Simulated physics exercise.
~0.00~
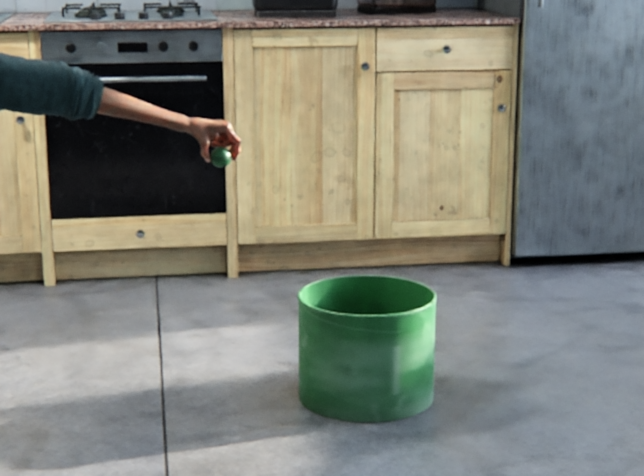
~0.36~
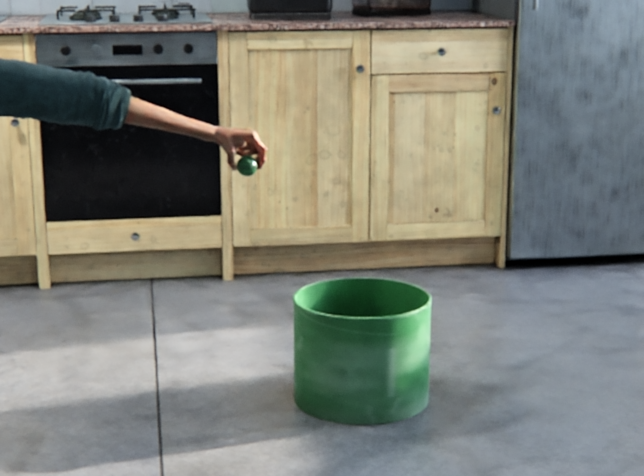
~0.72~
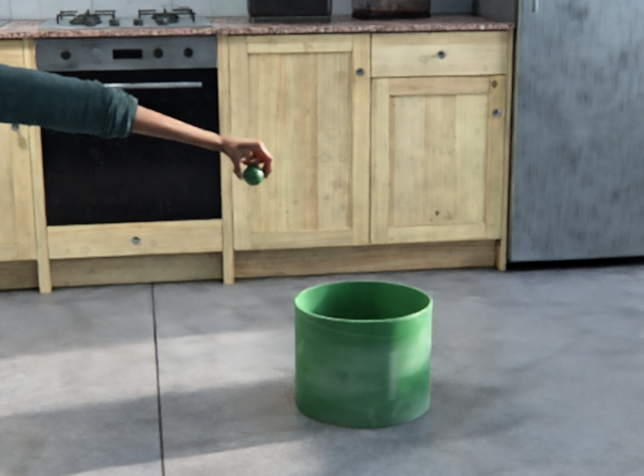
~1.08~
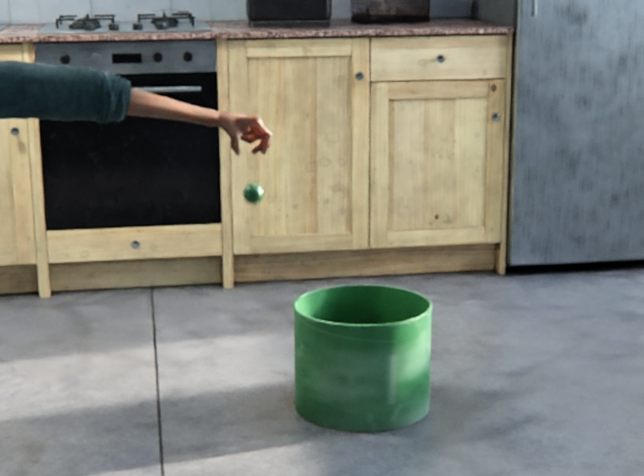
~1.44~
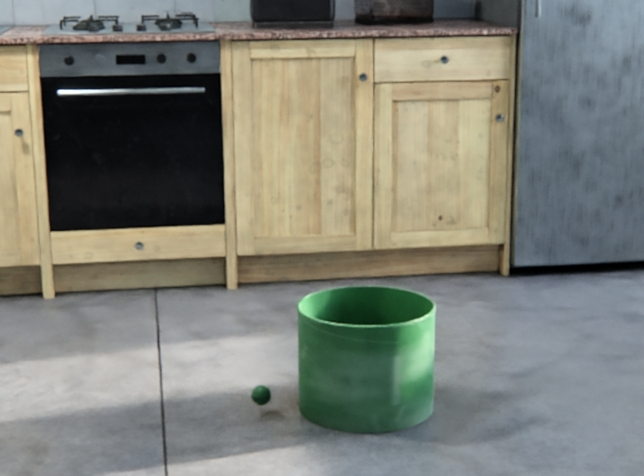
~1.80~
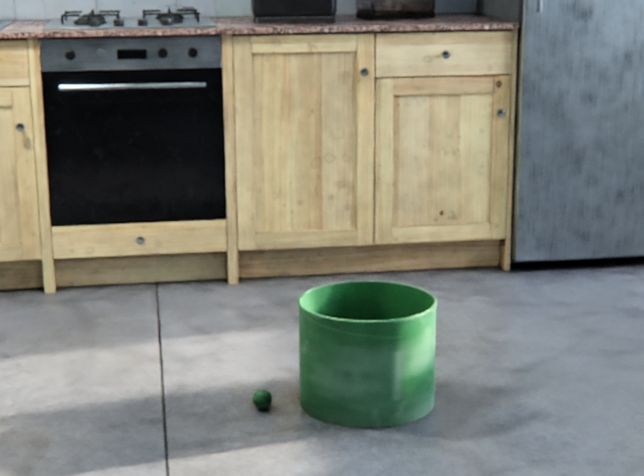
In a kitchen, a hand held a small green ball out in the air to the left of a big green tub, moved it slightly right, and let go, and the ball dropped past the tub and came to rest on the floor beside it.
